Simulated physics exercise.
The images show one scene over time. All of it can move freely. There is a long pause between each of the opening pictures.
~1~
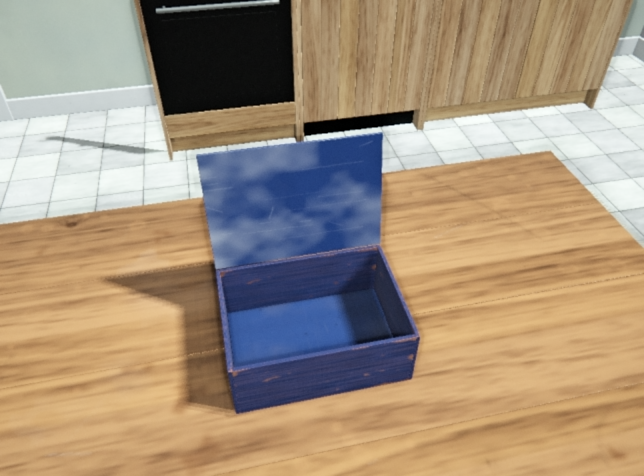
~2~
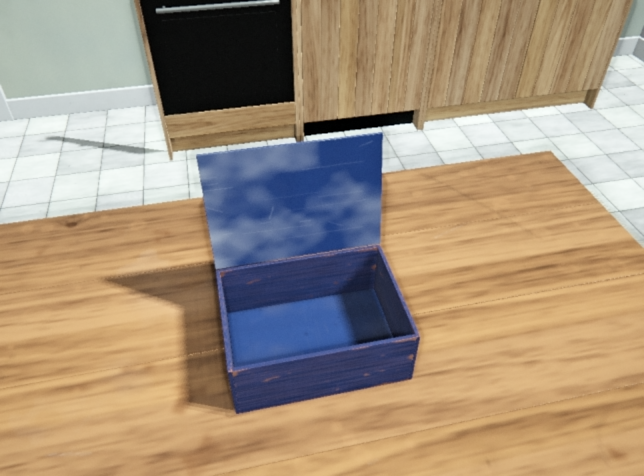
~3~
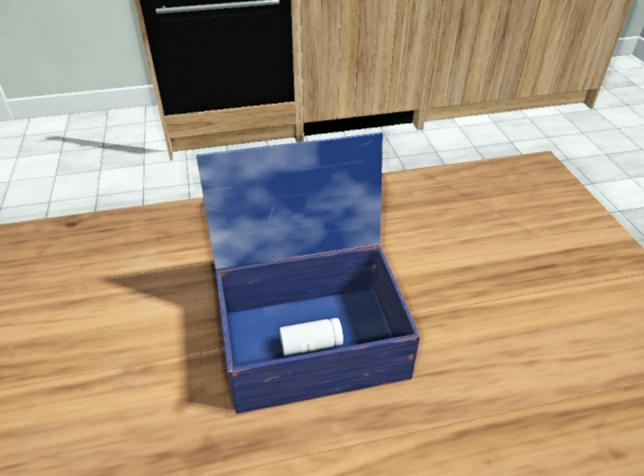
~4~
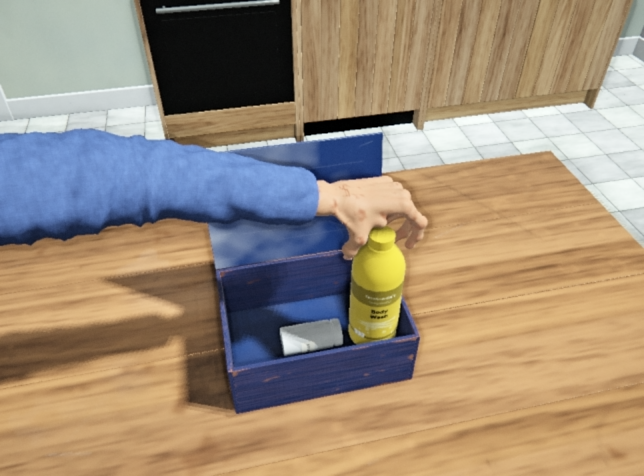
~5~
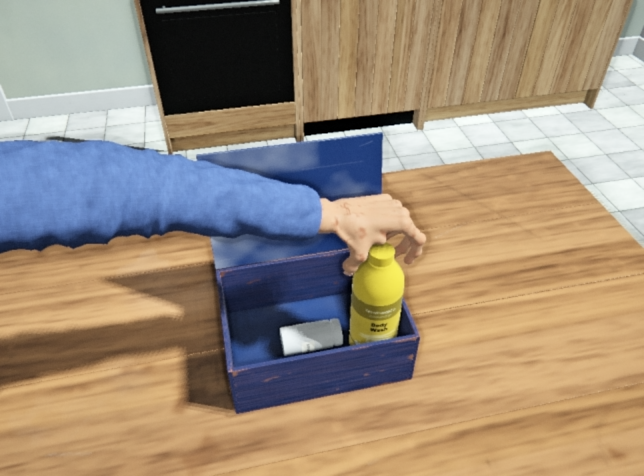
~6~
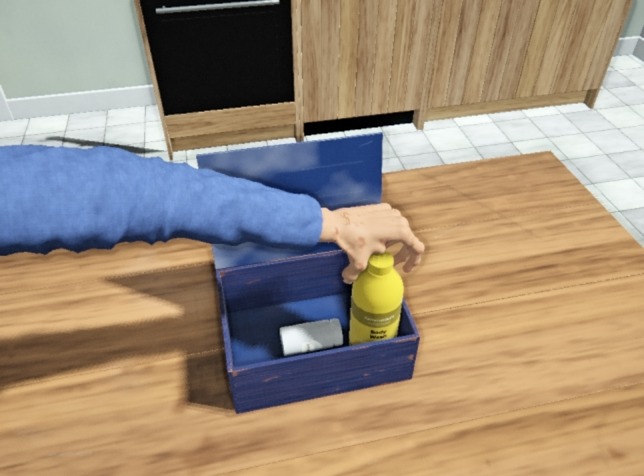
A hand lowers a yellow bottle into an open blue box beside a white container.
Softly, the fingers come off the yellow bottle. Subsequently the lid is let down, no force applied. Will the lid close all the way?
No, the lid stays propped open.
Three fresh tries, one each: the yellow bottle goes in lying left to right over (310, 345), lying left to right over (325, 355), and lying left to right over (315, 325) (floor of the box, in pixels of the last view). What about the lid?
With the first placement the lid ends up closed; with the second, it ends up closed; with the third, it ends up closed.
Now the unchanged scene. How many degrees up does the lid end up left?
Some 25 degrees above the rim, more or less.
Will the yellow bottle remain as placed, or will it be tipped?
Simply put, the yellow bottle gets tilted.
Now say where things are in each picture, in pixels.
In the first picture, the last thing is not in view yet.
In the second picture, the last thing is not in view yet.
In the third picture, the last thing is not in view yet; white shaker (311, 337).
The fourth picture shows still above its spot; yellow bottle (377, 287); white shaker (311, 337).
The fifth picture shows still above its spot; yellow bottle (377, 301); white shaker (311, 337).
The sixth picture shows put in, still held; yellow bottle (376, 308); white shaker (311, 337).
Then, 1.50 s after the last picture, lid 70° above the rim.
Then, 1.90 s after the last picture, lid 36° above the rim; yellow bottle tipped 10° from how it was near (380, 315).
At rest, lid 25° above the rim; tipped over in the box, yellow bottle; white shaker in place. Seen from the same camera at the end, yellow bottle near (379, 315).
